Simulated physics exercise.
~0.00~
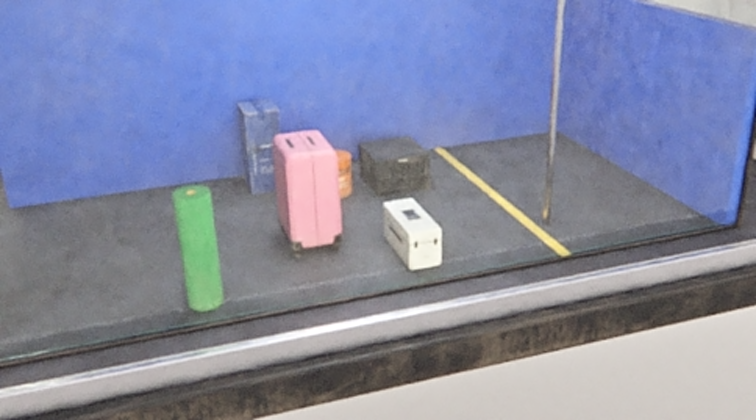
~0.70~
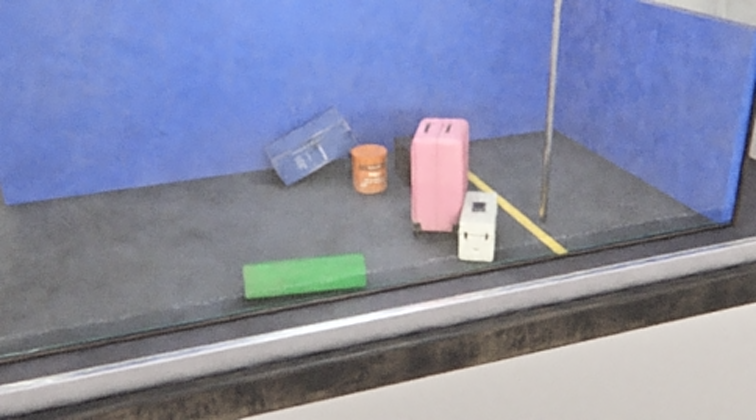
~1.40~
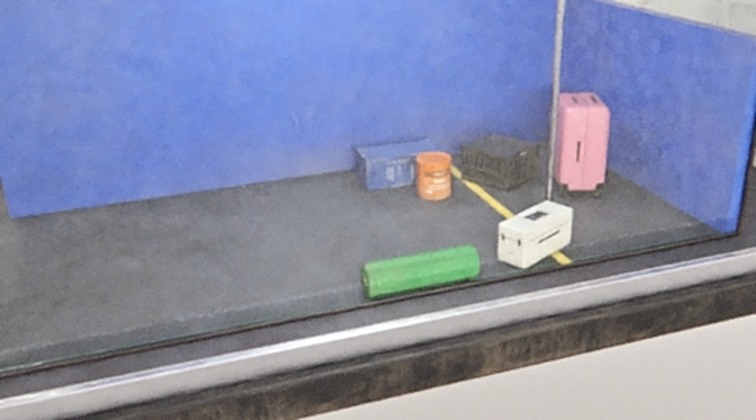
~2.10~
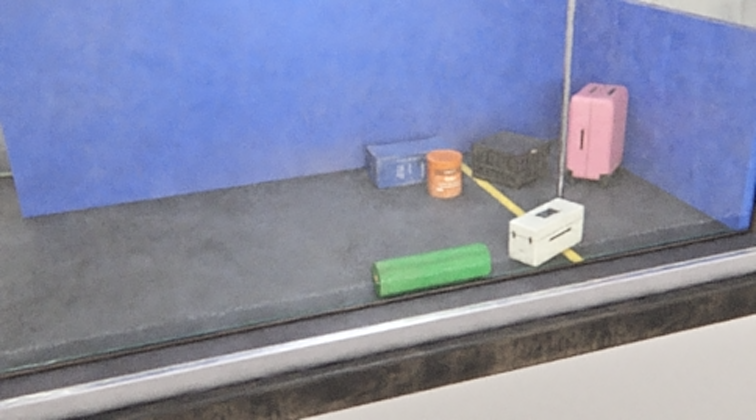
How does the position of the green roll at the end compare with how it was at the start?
At the start the green roll stands upright, and by the end it is lying on its side.
